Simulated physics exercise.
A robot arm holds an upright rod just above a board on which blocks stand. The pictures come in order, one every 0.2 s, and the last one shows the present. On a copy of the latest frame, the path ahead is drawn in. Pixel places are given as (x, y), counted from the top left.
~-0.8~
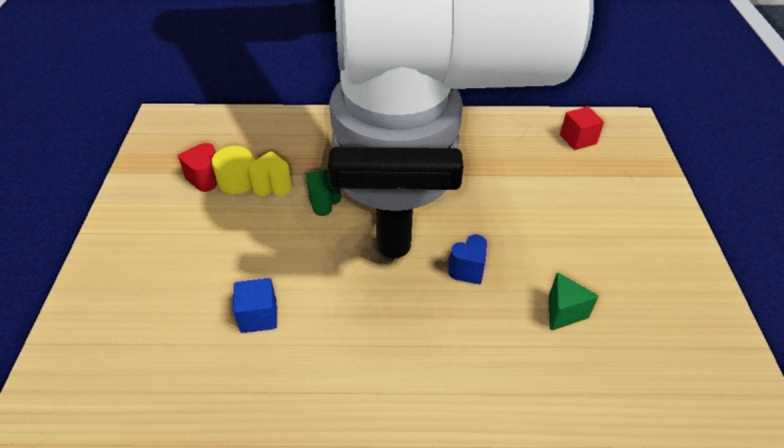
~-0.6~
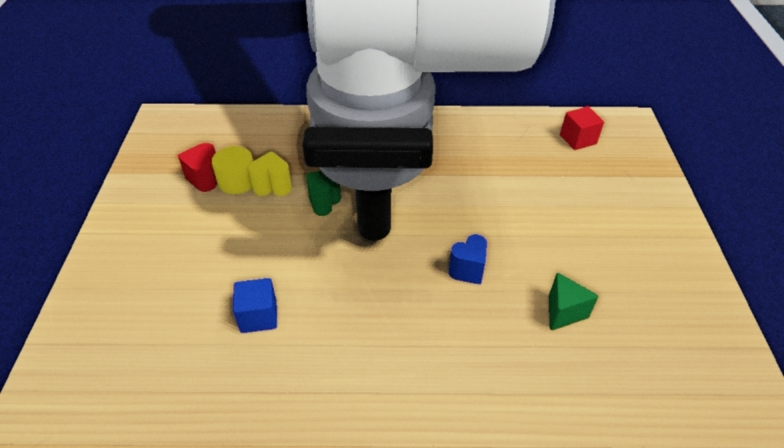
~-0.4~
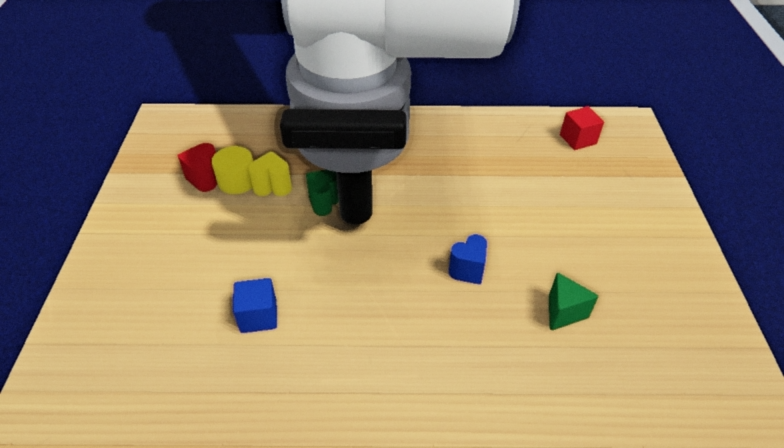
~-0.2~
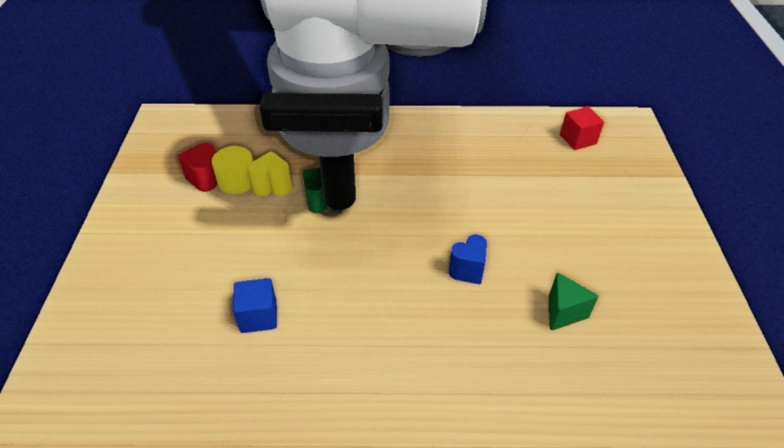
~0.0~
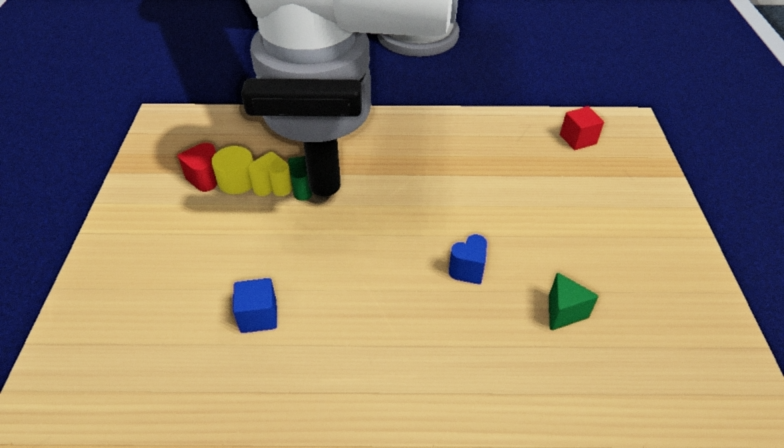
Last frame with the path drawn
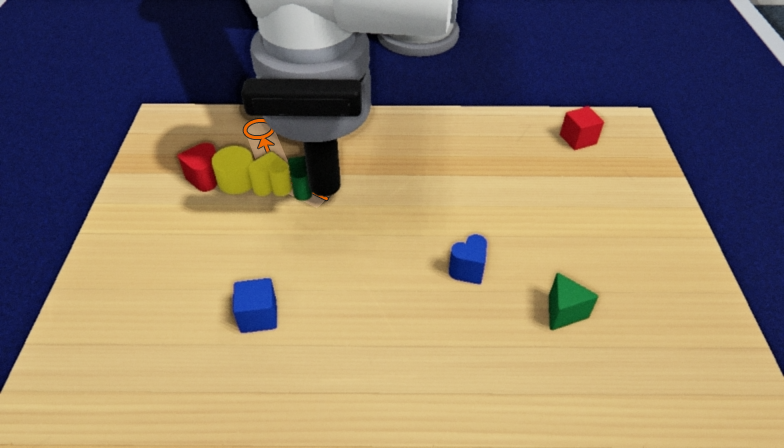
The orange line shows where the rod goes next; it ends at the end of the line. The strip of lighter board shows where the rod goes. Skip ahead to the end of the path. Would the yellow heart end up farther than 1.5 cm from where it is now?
I believe so.
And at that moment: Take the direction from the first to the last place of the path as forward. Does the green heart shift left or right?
It is displaced to the right.
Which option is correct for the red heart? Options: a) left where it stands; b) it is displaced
The one that fits is b, it is displaced.
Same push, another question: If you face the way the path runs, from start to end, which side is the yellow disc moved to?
Leftward.
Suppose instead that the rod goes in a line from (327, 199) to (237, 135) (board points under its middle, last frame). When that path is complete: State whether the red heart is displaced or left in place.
Once the rod is done, the red heart is in a new spot.
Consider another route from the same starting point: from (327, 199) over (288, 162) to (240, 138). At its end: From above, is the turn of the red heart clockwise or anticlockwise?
Clockwise rotation.
The drawn path runs from (327, 199) over (289, 180) and (270, 155) to (259, 129).
On the path given first. One third of the way, rod (287, 169); red heart (192, 155), turned 10° clockwise; yellow disc (222, 160); yellow heart (258, 150), turned 85° anticlockwise; green heart (292, 140), turned 65° clockwise.
Two thirds of the way, rod (267, 143); red heart (186, 155); yellow disc (217, 159); yellow heart (238, 138), turned 110° anticlockwise; green heart (290, 126).
At the end, rod (257, 117); red heart (186, 155); yellow disc (217, 159); yellow heart (238, 137), turned 120° anticlockwise; green heart (290, 125), turned 130° clockwise.
